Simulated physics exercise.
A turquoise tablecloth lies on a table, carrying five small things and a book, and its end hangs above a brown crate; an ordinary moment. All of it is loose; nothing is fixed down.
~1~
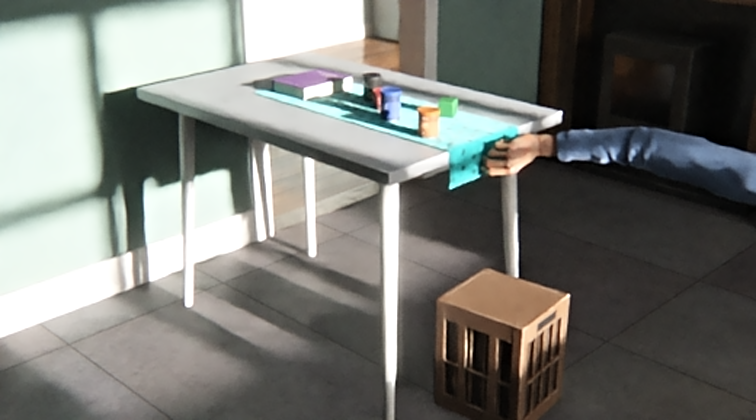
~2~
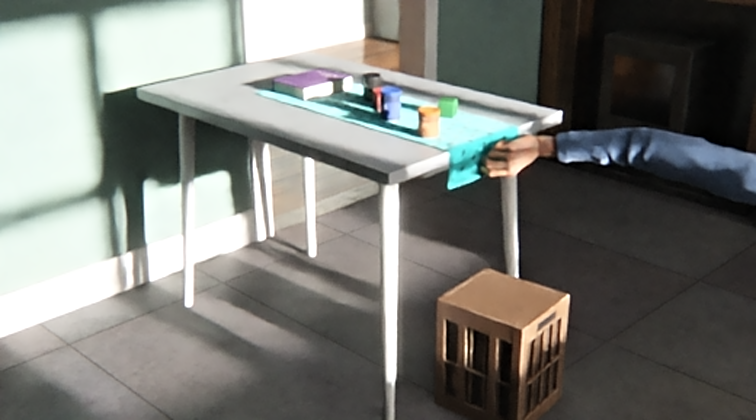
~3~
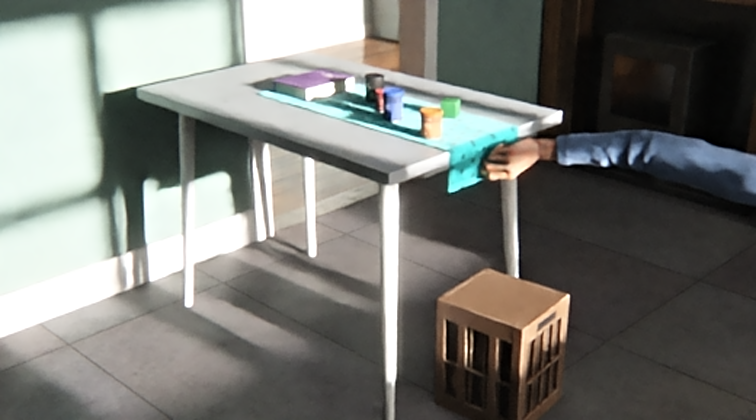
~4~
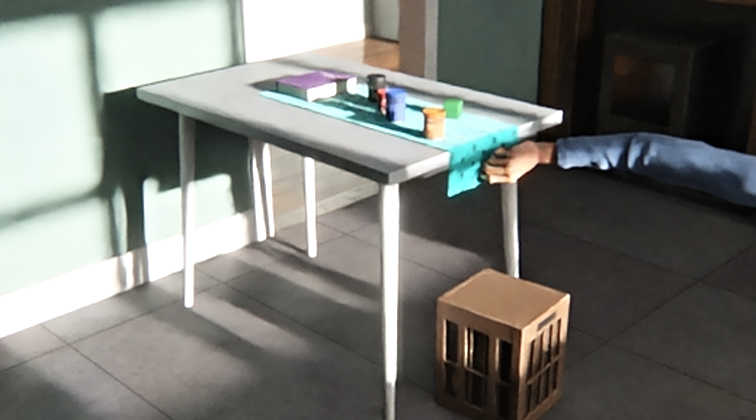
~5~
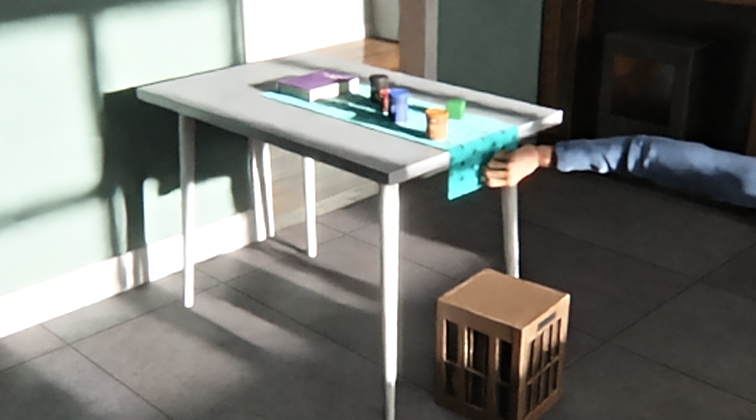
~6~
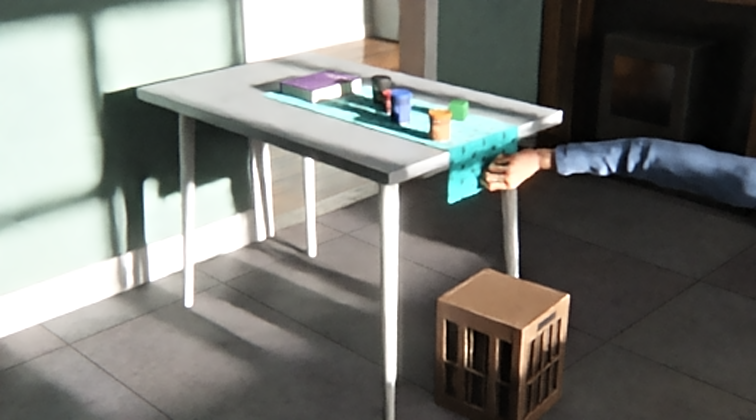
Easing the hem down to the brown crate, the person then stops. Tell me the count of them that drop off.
The count is three.
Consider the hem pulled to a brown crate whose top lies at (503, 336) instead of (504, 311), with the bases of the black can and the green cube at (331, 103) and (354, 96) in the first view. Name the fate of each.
The black can stays on, the green cube keeps its place on top.
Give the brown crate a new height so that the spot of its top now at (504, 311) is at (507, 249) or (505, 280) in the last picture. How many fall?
If so, 1 and 2.
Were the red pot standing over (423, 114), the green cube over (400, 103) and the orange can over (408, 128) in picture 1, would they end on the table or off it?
Briefly: Red pot drops; green cube stays; orange can drops.
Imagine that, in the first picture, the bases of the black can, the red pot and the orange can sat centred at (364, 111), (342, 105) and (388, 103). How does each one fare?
I reckon the black can hangs on, the red pot hangs on and the orange can hangs on.
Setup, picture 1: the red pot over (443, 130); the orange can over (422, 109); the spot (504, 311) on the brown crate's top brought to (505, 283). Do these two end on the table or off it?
So the red pot leaves, and the orange can stays there.
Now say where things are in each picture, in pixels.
The first picture shows hem (449, 189); orange can (429, 109); green cube (448, 100); blue can (391, 90); red pot (383, 90); black can (372, 75); top of the crate (504, 311).
The second picture shows hem (448, 189); orange can (429, 109).
The third picture shows hem (449, 192); green cube (450, 100).
The fourth picture shows hem (449, 196); blue can (396, 91); top of the crate (504, 311).
The fifth picture shows hem (449, 199); red pot (390, 92).
The sixth picture shows hem (449, 203); orange can (440, 112); green cube (458, 102); blue can (401, 92); red pot (392, 93); black can (381, 77).
Soon after, hem near (483, 247); orange can and green cube gone.
Then, hem on the crate; orange can and green cube gone.
At rest, hem on the crate; orange can, green cube and blue can gone. It carries off three.
